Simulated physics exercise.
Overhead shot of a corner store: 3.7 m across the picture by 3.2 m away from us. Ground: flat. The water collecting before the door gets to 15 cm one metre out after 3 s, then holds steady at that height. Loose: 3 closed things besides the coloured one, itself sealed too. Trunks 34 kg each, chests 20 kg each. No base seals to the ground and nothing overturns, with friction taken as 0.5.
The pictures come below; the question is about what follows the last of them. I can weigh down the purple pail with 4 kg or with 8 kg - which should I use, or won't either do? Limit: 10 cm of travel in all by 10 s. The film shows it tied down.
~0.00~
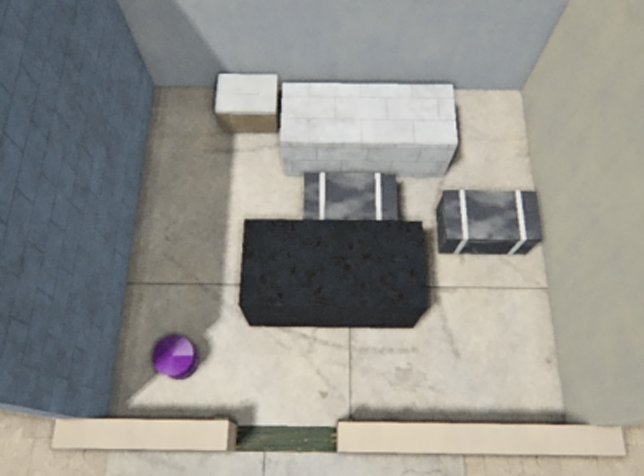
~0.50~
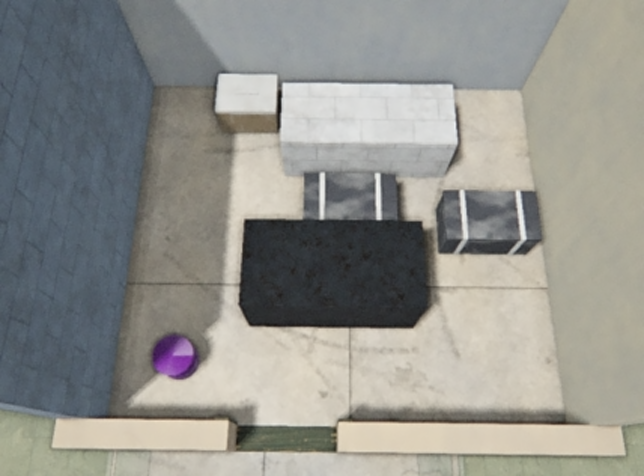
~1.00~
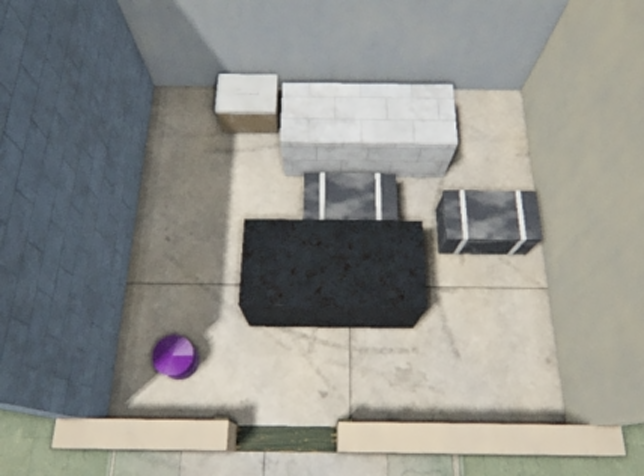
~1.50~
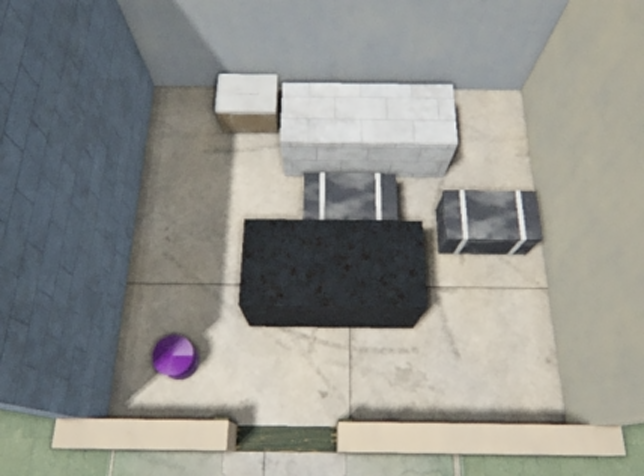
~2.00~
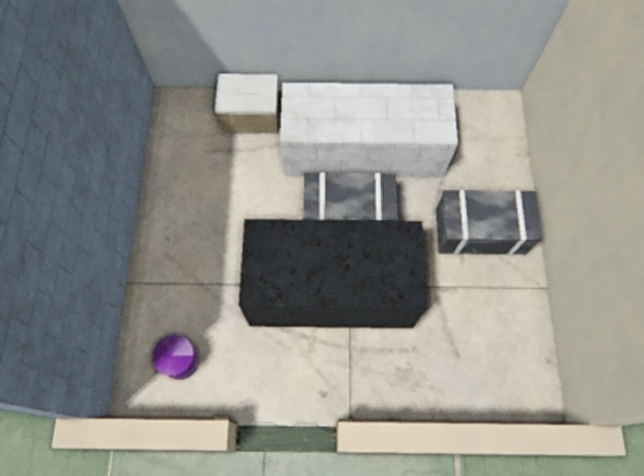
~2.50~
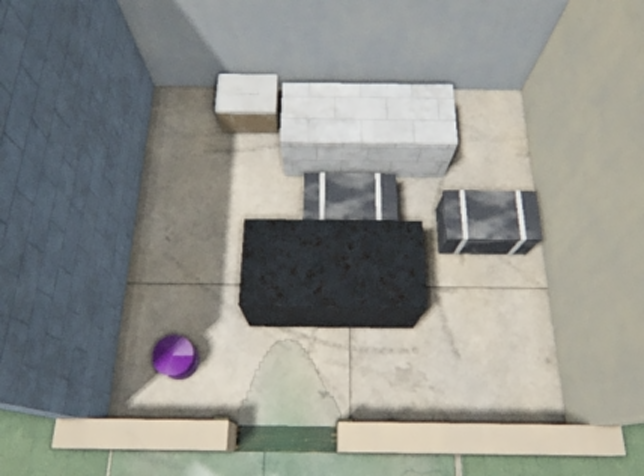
Go with the heavier one.
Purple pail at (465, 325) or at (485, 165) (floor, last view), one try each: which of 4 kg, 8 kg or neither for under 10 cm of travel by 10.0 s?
Note, in order: Heavier only OK; both OK.
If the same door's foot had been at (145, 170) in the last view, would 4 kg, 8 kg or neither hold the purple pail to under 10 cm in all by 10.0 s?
With that change, the big one is needed.
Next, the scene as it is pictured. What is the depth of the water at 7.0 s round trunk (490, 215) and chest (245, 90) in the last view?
Around 3 cm and 3 cm.
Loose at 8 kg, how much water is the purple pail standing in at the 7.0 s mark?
Around 5 cm.
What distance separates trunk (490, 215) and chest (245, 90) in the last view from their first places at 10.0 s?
In turn: 0 cm, 0 cm.
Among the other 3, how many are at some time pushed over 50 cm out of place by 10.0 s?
Total: 0.
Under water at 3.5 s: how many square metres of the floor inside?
Wet area: Approx. 1.5 m2.
After 3.5 s the purple pail would be 0 cm from its start with 4 kg and 0 cm from its start with 8 kg; 1 cm of water round it then.
After 4.5 s the purple pail would be 10 cm from its start with 4 kg and 0 cm from its start with 8 kg; 4 cm of water round it then.
After 7.0 s the purple pail would be 40 cm from its start with 4 kg and 0 cm from its start with 8 kg; 5 cm of water round it then.
After 10.0 s the purple pail would be 23 cm from its start with 4 kg and 0 cm from its start with 8 kg; 7 cm of water round it then.
